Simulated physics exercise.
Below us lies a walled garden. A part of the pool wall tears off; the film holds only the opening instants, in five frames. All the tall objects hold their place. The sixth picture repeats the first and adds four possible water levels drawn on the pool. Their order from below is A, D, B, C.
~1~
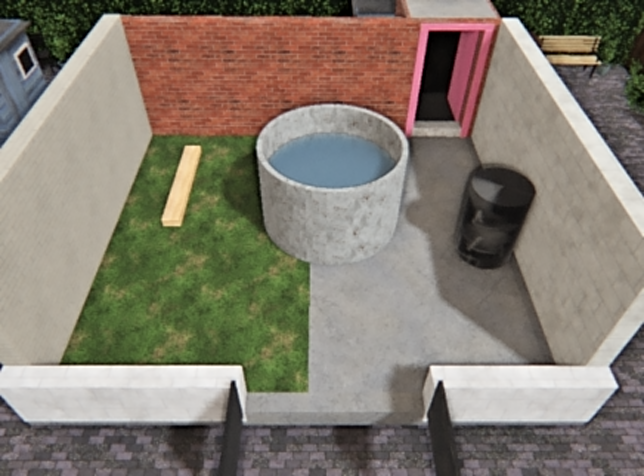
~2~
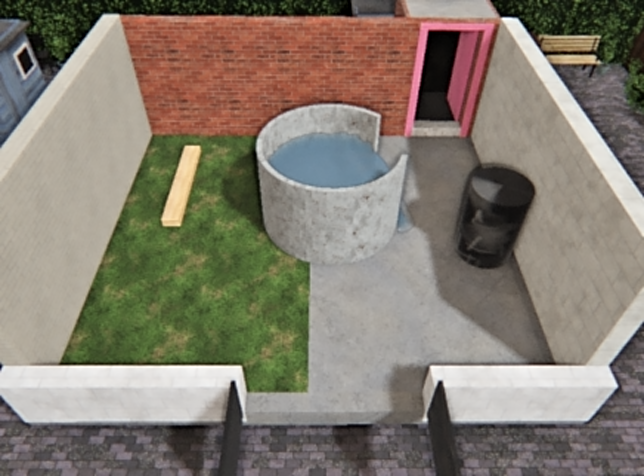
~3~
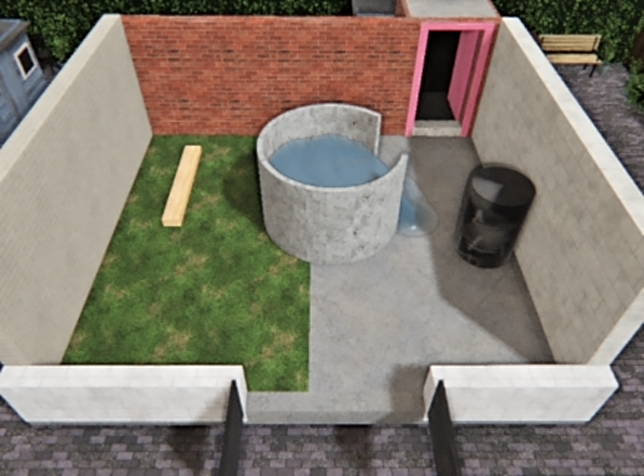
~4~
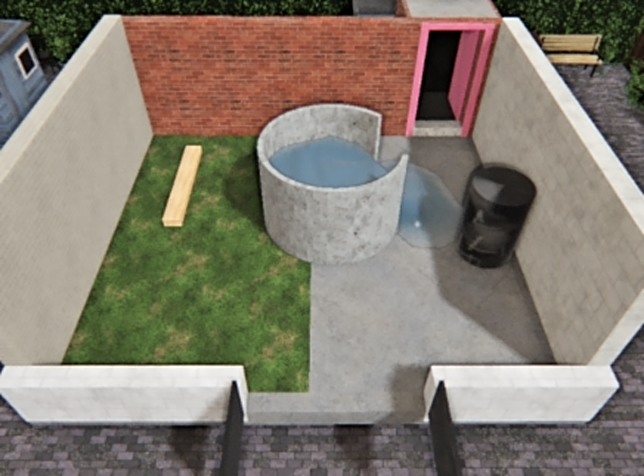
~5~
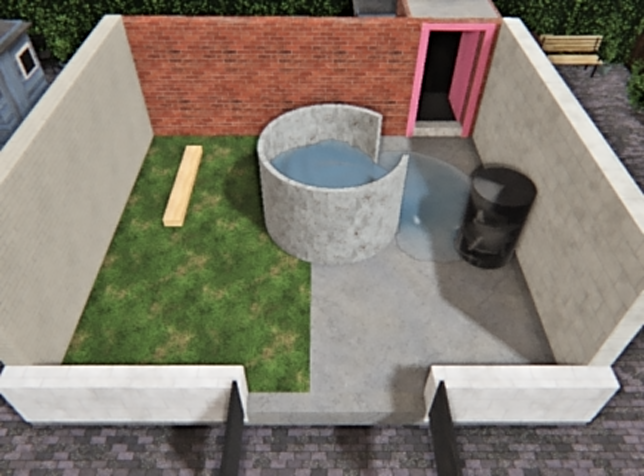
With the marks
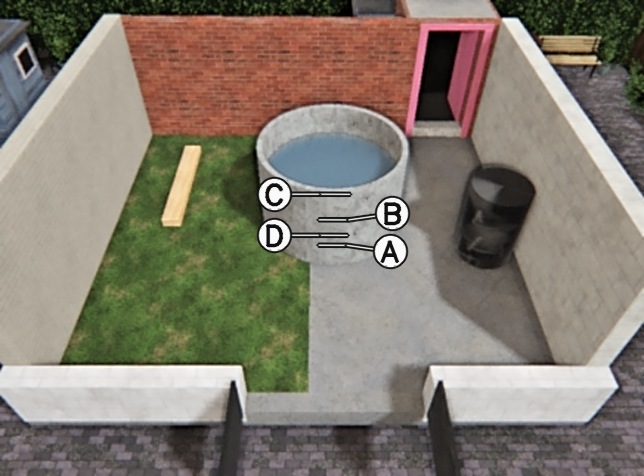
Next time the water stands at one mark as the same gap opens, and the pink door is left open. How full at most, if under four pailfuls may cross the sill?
The limit is A.
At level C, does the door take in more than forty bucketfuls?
Yes.
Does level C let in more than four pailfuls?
Yes.
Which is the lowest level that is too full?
D.
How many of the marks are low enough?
One of the four.
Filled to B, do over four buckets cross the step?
Yes, it does.
In white, A at (332, 245); B at (333, 219); C at (334, 194); D at (333, 235); from the bottom up A, D, B, C.
For level A, a splash gets over, under a bucket.
For level B, dozens of bucketfuls pour in.
For level C, dozens of bucketfuls pour in.
For level D, about 7 bucketfuls get in.
